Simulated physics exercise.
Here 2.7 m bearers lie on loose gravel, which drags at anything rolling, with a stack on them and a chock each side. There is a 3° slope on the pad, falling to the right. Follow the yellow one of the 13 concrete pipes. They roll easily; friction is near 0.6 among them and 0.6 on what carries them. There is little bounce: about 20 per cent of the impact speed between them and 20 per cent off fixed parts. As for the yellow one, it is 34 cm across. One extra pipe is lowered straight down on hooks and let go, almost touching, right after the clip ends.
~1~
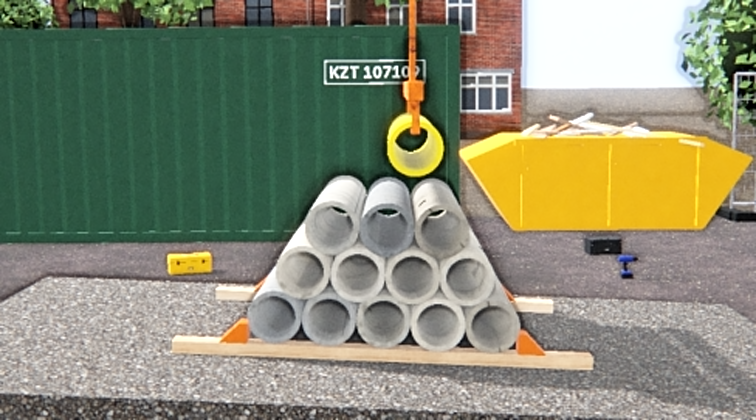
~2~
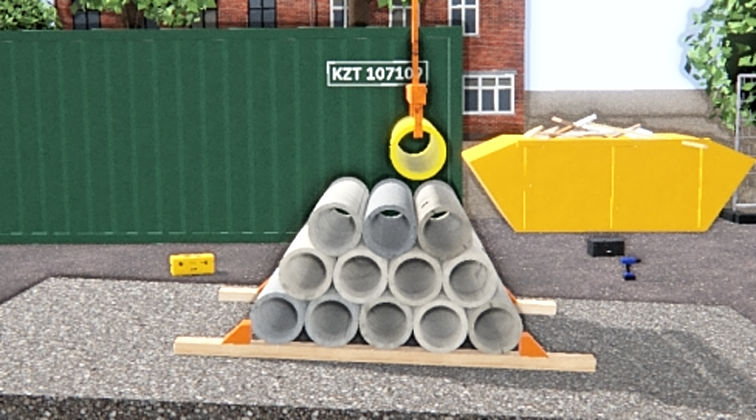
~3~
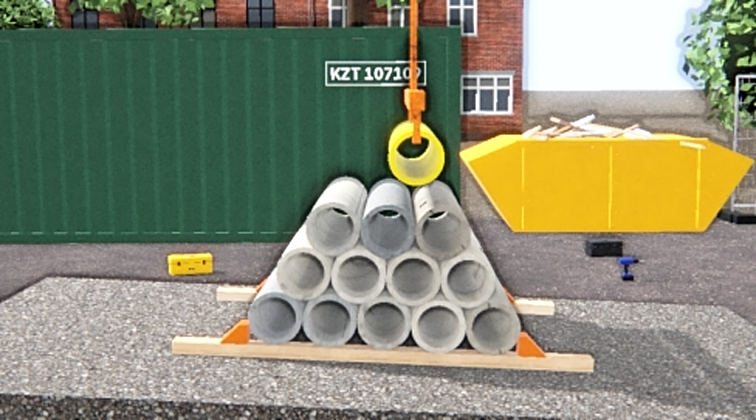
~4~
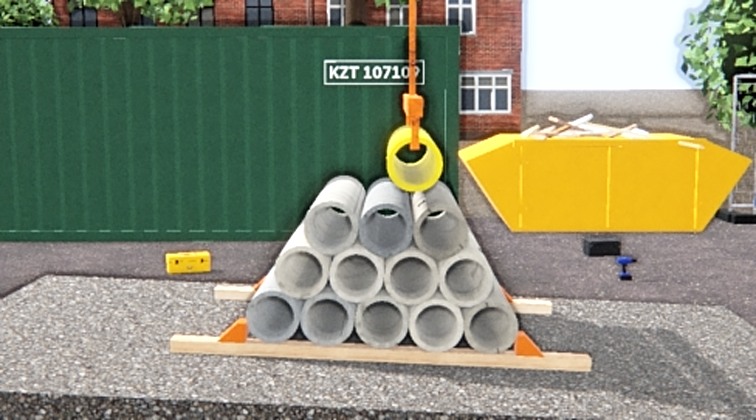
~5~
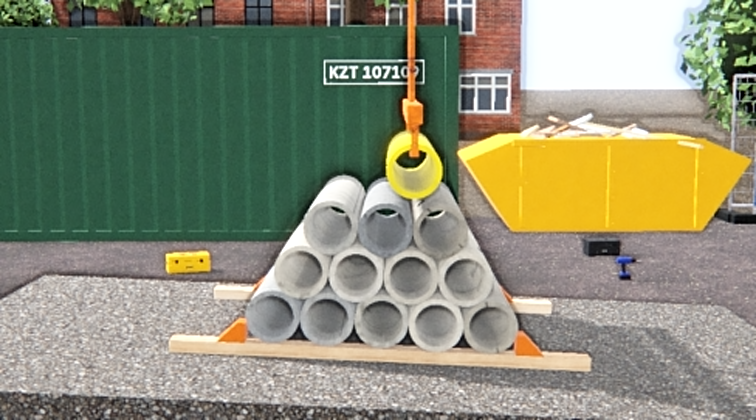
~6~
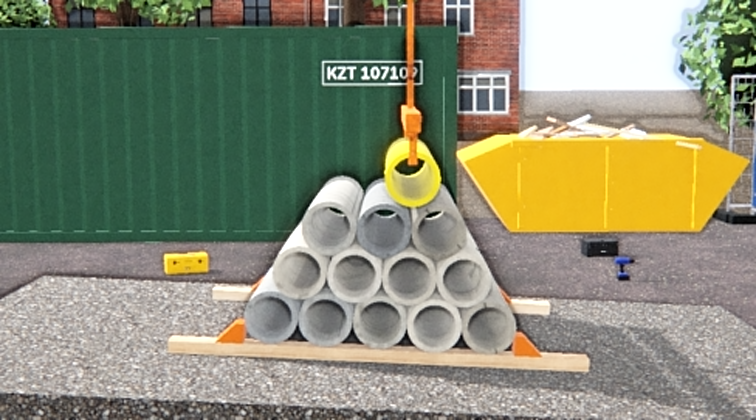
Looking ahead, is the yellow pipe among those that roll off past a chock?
It fails to get out.
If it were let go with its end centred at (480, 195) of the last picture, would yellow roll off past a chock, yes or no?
Then yellow would do so.
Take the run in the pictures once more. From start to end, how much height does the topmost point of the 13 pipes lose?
About 20 cm.
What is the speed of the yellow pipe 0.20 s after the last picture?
Estimate: Some 0.0 m/s.
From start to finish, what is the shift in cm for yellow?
The yellow one comes to about 20.
Then, 0.20 s after the last picture, yellow is up on others, 70 cm inside the right chock; 0 off the stack.
Then, 0.30 s after the last picture, no change for yellow; 0 off the stack.
Then, 0.50 s after the last picture, no change for yellow; 0 off the stack.
At rest (0.70 s after the last picture), yellow is up on others, 70 cm inside the right chock; 0 off the stack.
